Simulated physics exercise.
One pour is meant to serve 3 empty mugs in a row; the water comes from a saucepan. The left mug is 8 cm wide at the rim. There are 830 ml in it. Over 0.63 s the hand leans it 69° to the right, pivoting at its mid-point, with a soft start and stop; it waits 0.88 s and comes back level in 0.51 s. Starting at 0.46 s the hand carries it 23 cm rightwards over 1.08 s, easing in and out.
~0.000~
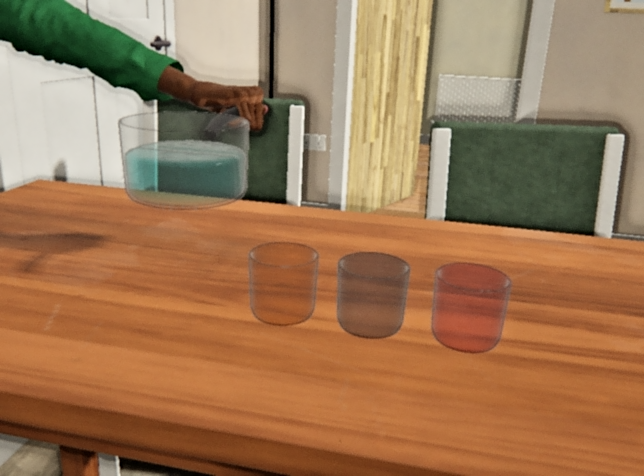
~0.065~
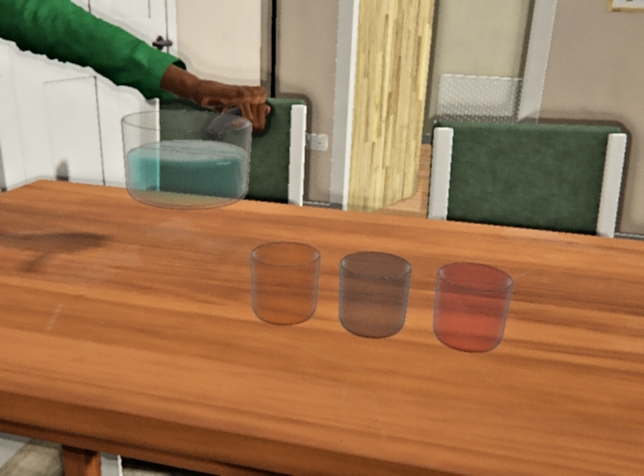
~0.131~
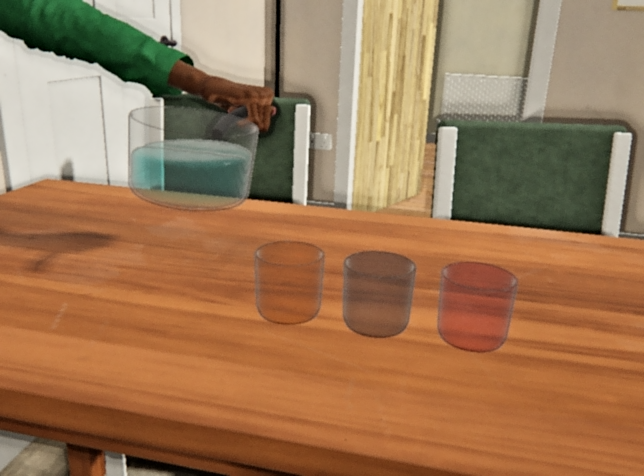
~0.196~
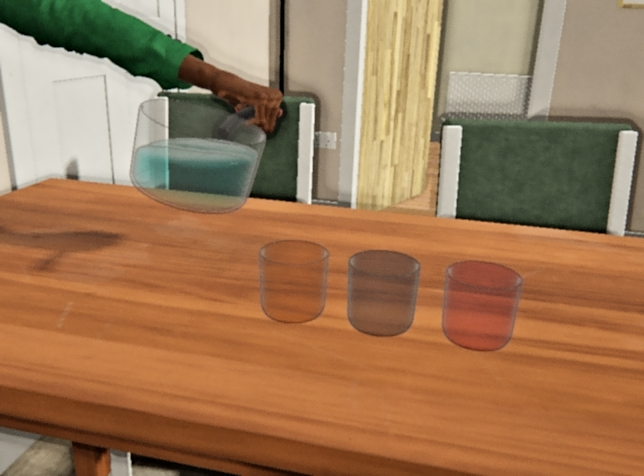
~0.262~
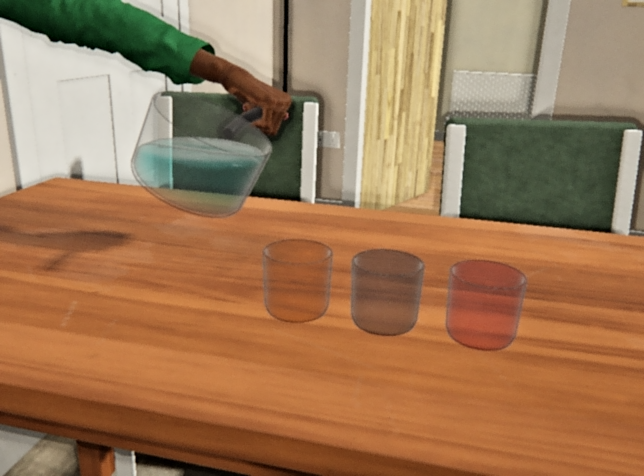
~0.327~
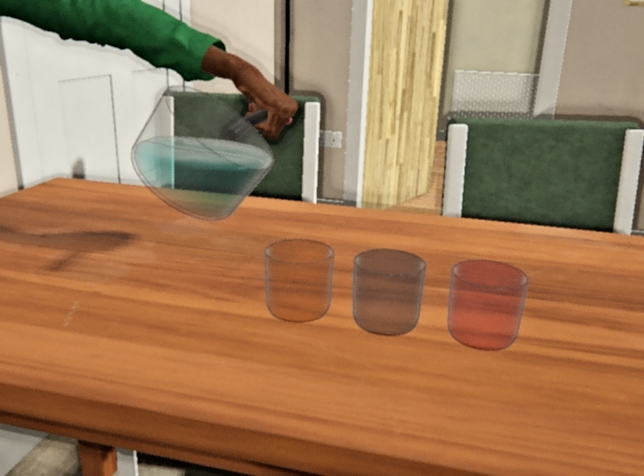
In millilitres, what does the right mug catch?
The right mug gets about 70 ml.
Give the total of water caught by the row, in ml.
About 420 ml.
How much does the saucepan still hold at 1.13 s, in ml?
About 240 ml.
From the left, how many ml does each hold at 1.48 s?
About 220 ml left, 120 ml middle, 40 ml right.
After 0.79 s the tilt is 69° and from the left they hold 190 ml, 0 ml, 0 ml, the saucepan 395 ml, and 55 ml is on the table top.
After 1.13 s the tilt is 69° and from the left they hold 220 ml, 115 ml, 0 ml, the saucepan 240 ml, and 215 ml is on the table top.
After 1.48 s the tilt is 69° and from the left they hold 220 ml, 125 ml, 40 ml, the saucepan 155 ml, and 265 ml is on the table top.
After 1.87 s the tilt is 14° and from the left they hold 220 ml, 125 ml, 75 ml, the saucepan 140 ml, and 270 ml is on the table top.
In the end from the left they hold 220 ml, 125 ml, 75 ml, the saucepan 140 ml, and 270 ml is on the table top.
